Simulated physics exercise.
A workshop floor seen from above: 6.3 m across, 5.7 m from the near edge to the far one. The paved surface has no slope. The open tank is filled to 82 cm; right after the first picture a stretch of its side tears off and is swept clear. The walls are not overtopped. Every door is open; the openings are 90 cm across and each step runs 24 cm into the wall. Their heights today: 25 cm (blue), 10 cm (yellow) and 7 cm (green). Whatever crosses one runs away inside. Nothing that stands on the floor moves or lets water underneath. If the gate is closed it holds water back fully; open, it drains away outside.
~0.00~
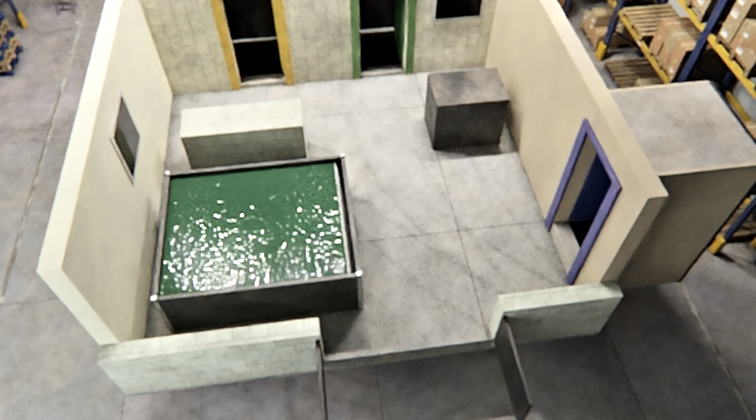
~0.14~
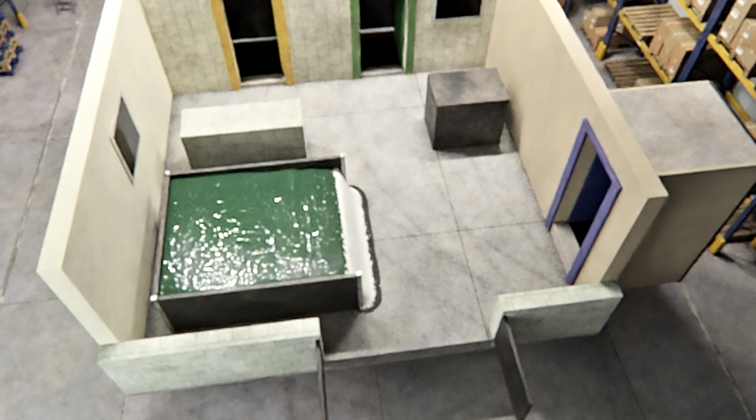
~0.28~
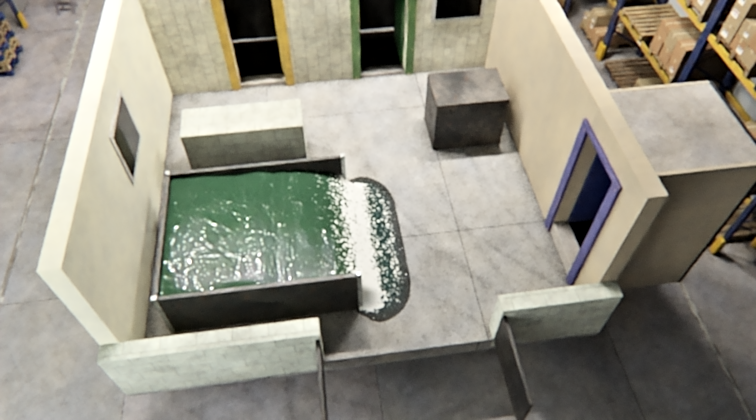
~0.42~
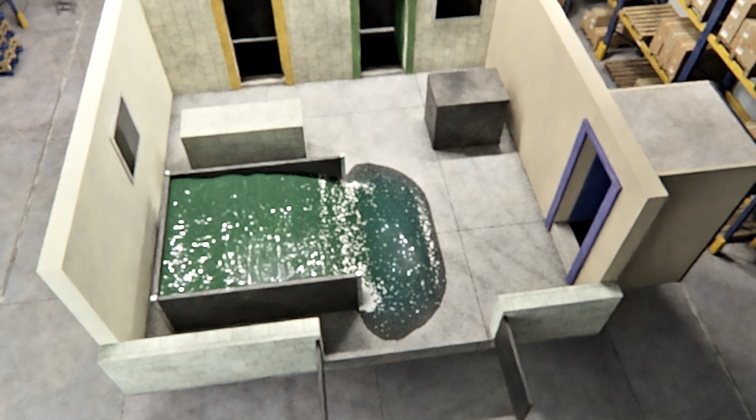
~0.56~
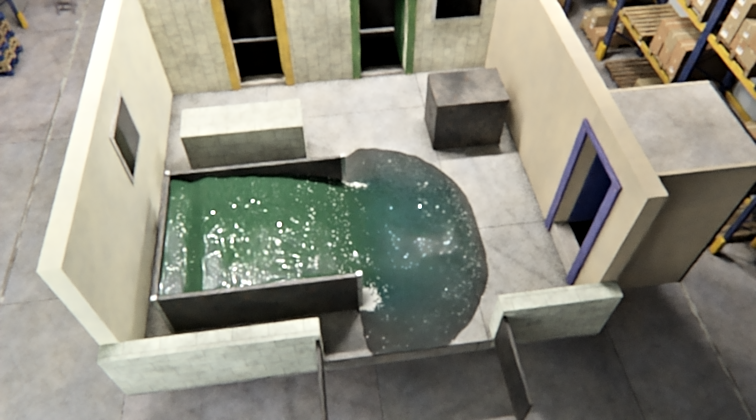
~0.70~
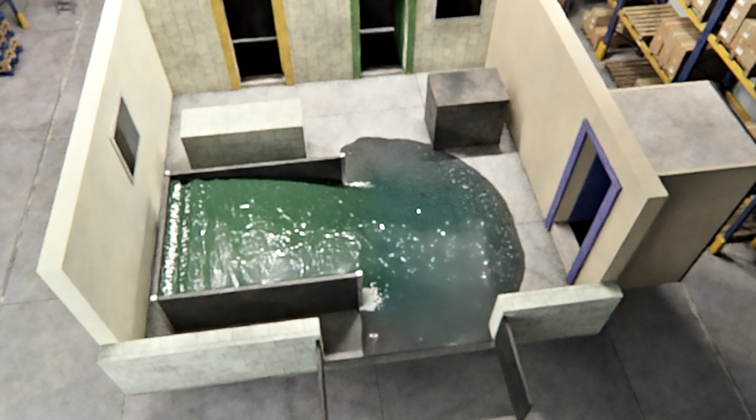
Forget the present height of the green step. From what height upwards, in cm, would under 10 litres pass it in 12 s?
Close to 12 cm is just enough.
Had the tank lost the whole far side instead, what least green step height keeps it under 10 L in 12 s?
Then roughly 25 cm.
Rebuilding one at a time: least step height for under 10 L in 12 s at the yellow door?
About 12.5 cm at yellow.
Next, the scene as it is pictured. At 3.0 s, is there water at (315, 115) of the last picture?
It is dry.
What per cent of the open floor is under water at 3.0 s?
Near 55 per cent is wet.
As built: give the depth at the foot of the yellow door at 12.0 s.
About 7.0 cm.
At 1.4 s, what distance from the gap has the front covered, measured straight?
Some 3.8 m out.
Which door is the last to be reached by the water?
It is the yellow one.
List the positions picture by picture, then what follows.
Still water, 82 cm deep, in the open tank at (258, 224); the green door at (383, 34) is dry, in the first picture.
The front is at (375, 280), 0.3 m from the gap at (350, 236); 0.4 m2 of floor is wet, 82 cm left at the back, in the second picture.
The front is at (404, 286), 0.7 m from the gap at (350, 237); 1.6 m2 of floor is wet, 82 cm left at the back, in the third picture.
Water pours out at (350, 238) and has run 1.3 m, to (440, 268); about 12 cm deep outside, 82 cm at the back, in the fourth picture.
The gap is at (350, 239), the front 2.0 m out at (482, 263); the back of the open tank holds 80 cm, in the fifth picture.
Water pours out at (350, 239) and has run 2.6 m, to (518, 256); about 8 cm deep outside, 71 cm at the back; the green door at (383, 34), 4.2 m from the gap, is still 1.9 m from the nearest water, in the sixth picture.
After 1.4 s water covers 45 % of the floor, deepest (46 cm) near (571, 313); it has not reached the green door.
After 3.0 s water covers 55 % of the floor, deepest (44 cm) near (483, 231); 11 cm at the green door, 10 litres in over its 7 cm step.
After 12.0 s water covers 100 % of the floor, deepest (14 cm) near (142, 368); 9 cm at the green door, 74 litres in over its 7 cm step.
At the green door as built, the water arrived by 2.1 s and peaked near 14 cm at 3.4 s.
Run again over the same 12 s with other heights there, 27 litres in over 10 cm, 3 litres over 14 cm. The limit of 10 litres is kept from about 12 cm up.
